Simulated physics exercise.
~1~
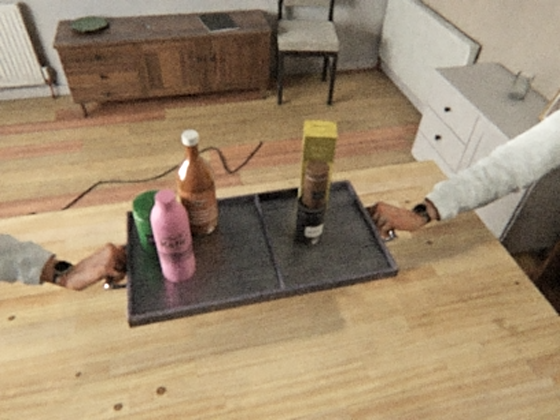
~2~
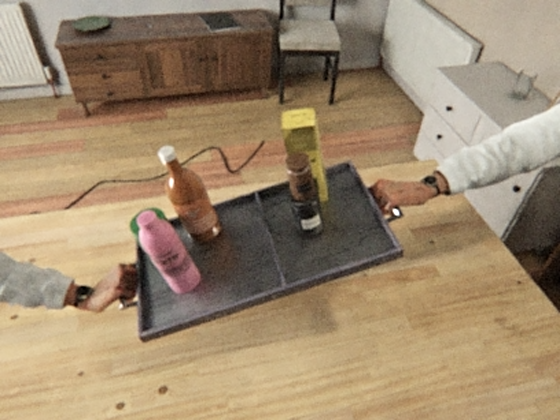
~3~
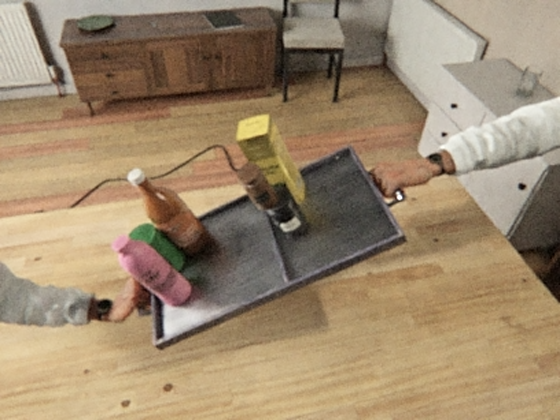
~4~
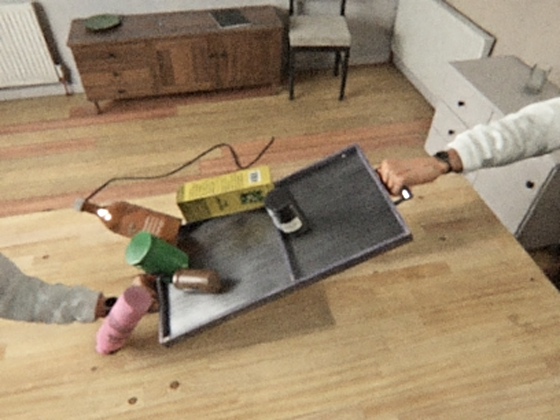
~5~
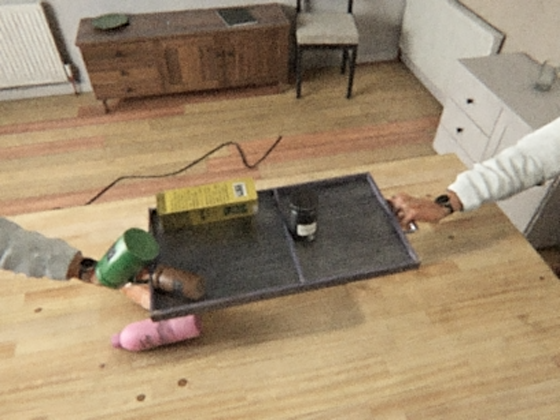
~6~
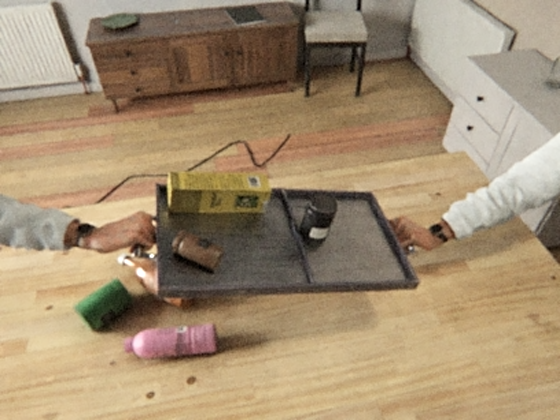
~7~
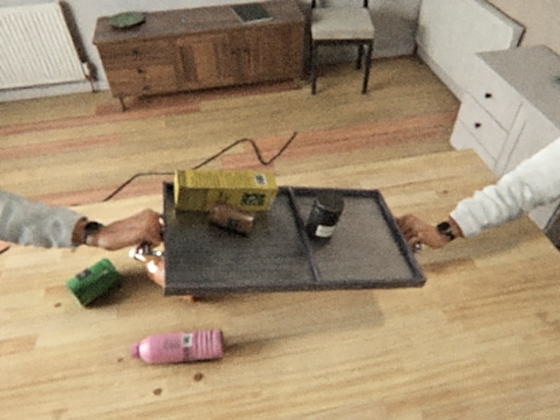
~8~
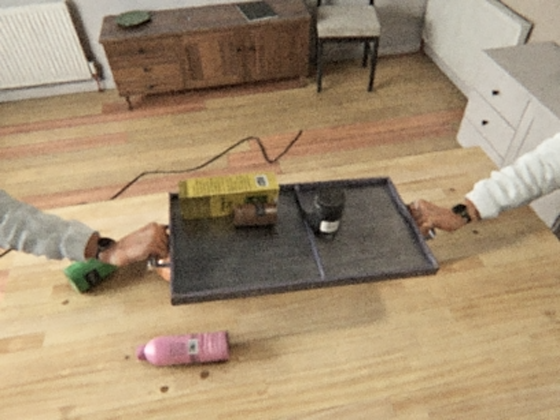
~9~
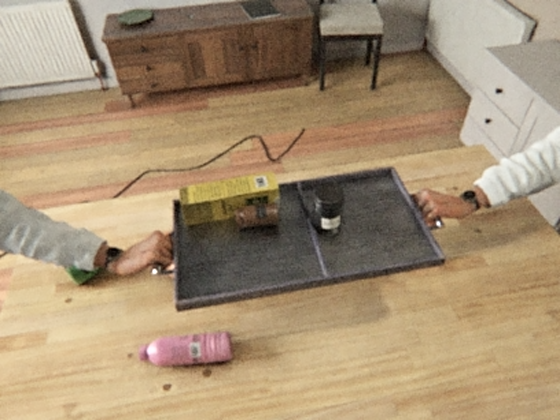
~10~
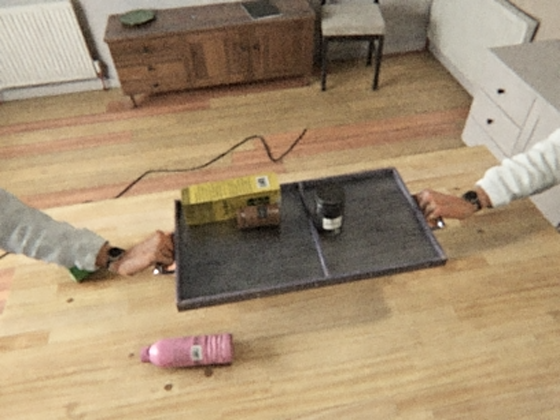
In a room with a wooden sideboard and a chair at the back, seen from above a wooden table, two hands hold a dark divided tray. A pink bottle, a green jar and an orange bottle stand on its left side, with a yellow carton, brown shaker and black jar right of the divider. The left edge dips steeply, and the carton and shaker topple into the left half while the pink and orange bottles fall off. The green jar follows as the tray swings back, dipping slightly right. It levels with the carton and shaker lying down, the black jar upright, and the pink bottle on the table.
